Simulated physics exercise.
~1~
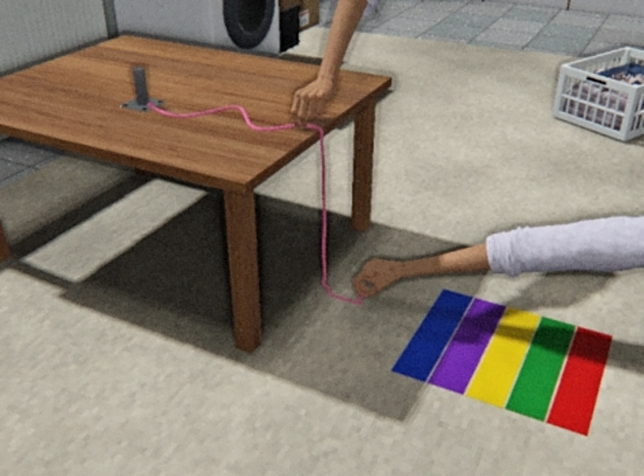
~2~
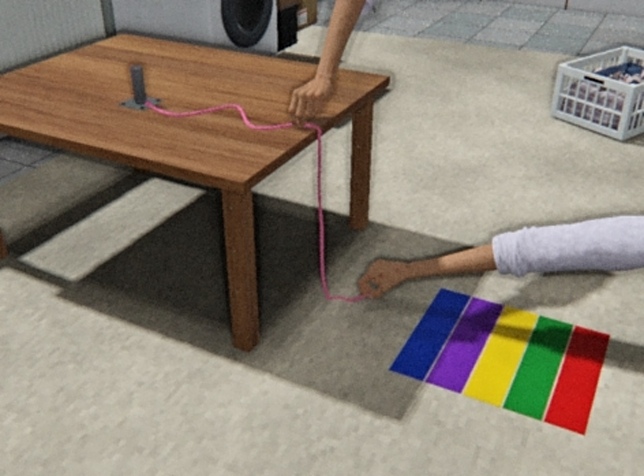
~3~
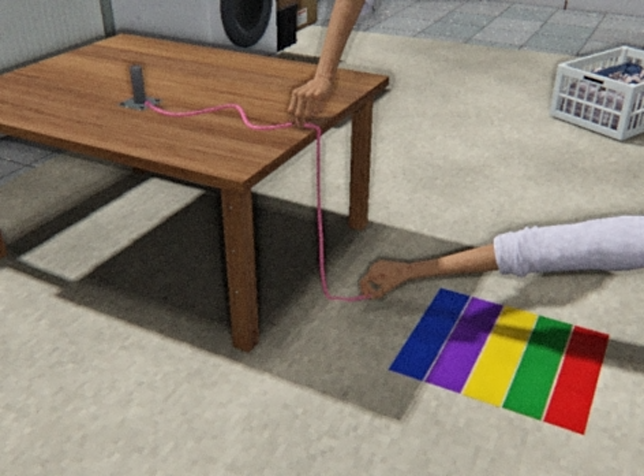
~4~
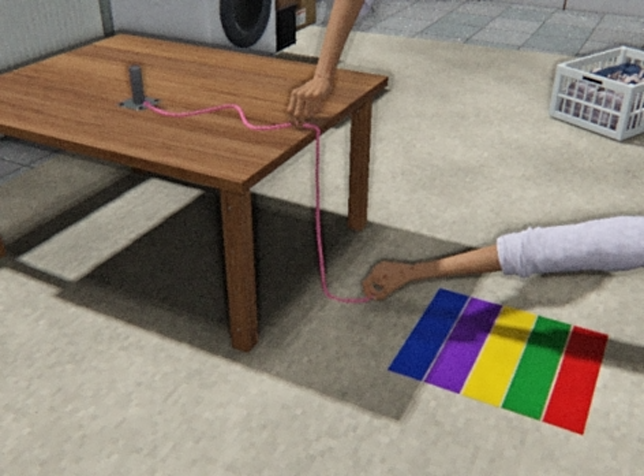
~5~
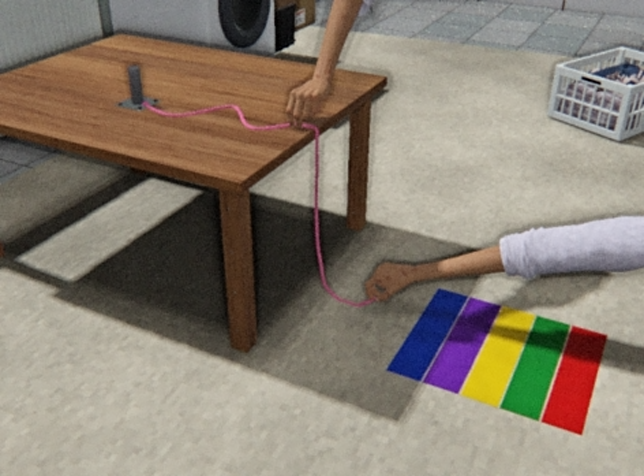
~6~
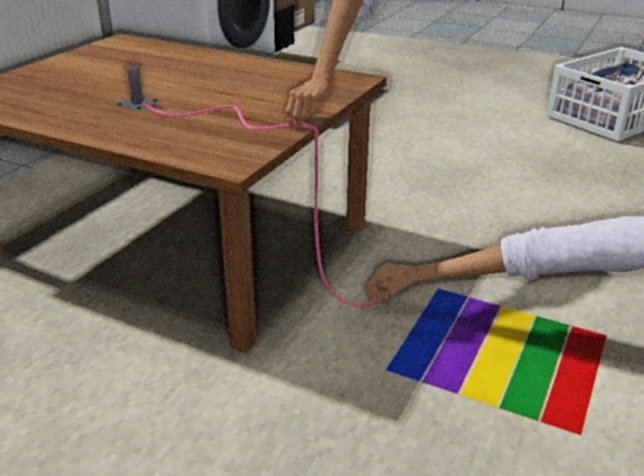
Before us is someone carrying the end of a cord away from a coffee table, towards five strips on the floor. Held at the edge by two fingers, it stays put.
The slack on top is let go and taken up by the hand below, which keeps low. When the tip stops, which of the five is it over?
The green one.
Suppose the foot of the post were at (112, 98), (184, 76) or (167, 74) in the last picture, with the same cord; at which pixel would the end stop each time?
Approximate pixels in order: (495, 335), (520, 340), (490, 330).
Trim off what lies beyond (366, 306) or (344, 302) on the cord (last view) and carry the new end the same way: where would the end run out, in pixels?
Taking them in turn, near (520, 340) and near (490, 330).
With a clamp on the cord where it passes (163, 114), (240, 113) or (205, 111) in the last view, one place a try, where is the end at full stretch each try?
(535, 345), (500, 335), (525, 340).
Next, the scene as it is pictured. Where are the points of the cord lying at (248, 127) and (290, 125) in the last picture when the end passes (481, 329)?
One lands at (298, 127), the other at (320, 159).
A little later, end near (481, 329); over purple.
Next, end near (519, 340); over yellow.
When it is tight, end near (542, 347); over green. The green one.
